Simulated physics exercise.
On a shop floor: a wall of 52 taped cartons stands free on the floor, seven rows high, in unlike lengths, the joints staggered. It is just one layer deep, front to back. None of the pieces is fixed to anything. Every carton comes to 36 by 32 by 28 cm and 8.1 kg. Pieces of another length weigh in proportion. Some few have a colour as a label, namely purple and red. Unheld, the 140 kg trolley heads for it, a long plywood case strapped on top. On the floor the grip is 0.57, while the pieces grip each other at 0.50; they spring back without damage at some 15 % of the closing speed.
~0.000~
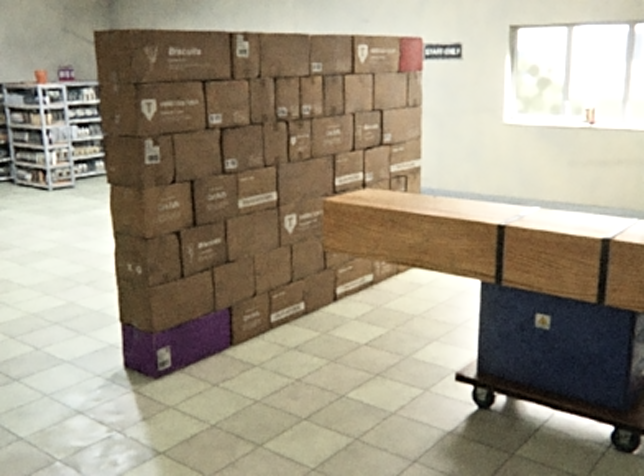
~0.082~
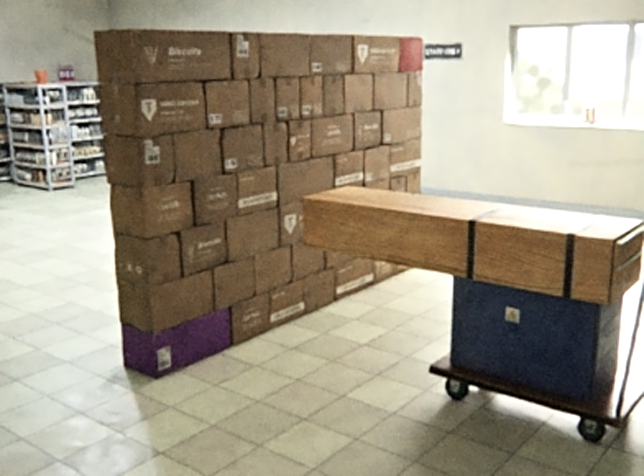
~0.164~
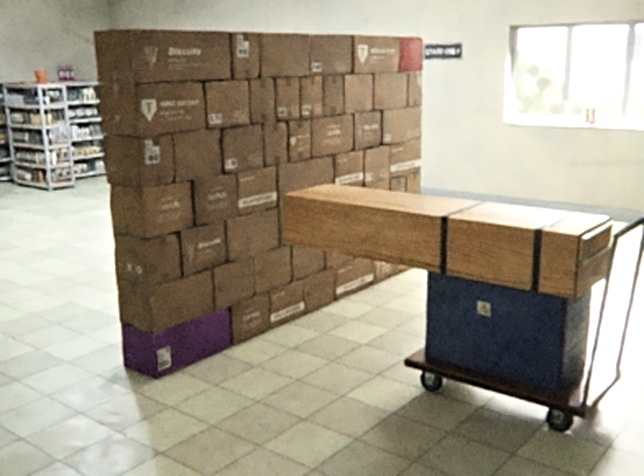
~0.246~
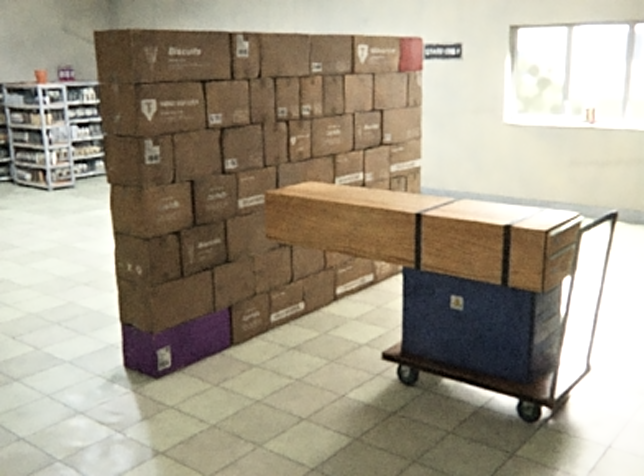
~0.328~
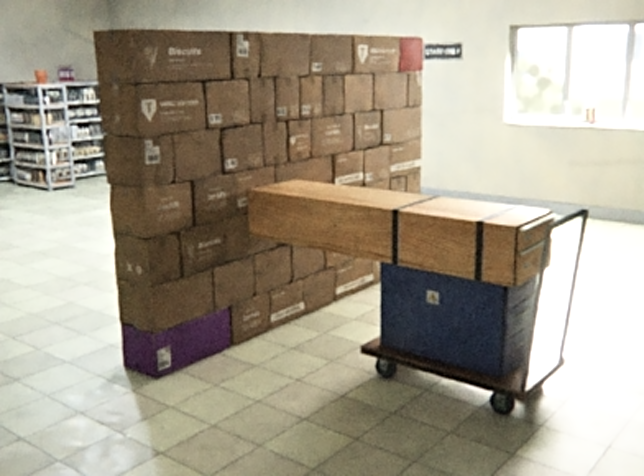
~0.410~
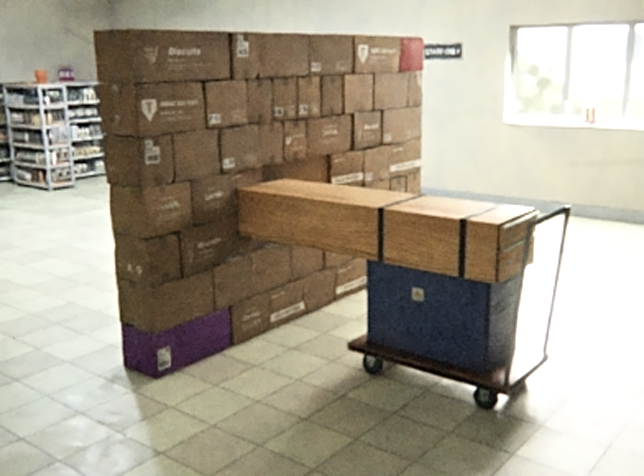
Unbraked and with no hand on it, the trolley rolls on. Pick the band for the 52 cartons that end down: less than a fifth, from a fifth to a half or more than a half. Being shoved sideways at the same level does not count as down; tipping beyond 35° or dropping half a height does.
Below a fifth.
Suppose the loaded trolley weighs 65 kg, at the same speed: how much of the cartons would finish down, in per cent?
Then roughly 0 per cent.
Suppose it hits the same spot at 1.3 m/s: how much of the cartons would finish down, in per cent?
At that speed, around 0 percent of them would finish down.
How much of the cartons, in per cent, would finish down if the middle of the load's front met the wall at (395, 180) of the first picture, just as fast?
Roughly 30 per cent would end down.
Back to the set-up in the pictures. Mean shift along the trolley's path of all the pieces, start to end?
Averaged out, it's some 5 centimetres.
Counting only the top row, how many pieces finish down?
The count is 0.
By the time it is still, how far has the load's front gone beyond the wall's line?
I'd put it at around 15 cm past it.
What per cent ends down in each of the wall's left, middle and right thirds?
Going left to right, I get 0, 0 and 0 percent.
After 0.48 s, load 16 cm past the wall's line, still rolling; none of the 52 cartons down, 21 disturbed.
After 0.64 s, load 21 cm past the wall's line, still rolling; none of the 52 cartons down, 25 disturbed.
After 1.34 s, load 19 cm past the wall's line, still rolling; none of the 52 cartons down, 23 disturbed.
At rest (2.0 s), load 16 cm past the wall's line, stopped; none of the 52 cartons down, 23 disturbed; red carton unmoved; purple carton unmoved. That is 0 per cent. As the last picture would show them, middles, red carton near (396, 54), purple carton near (177, 336).
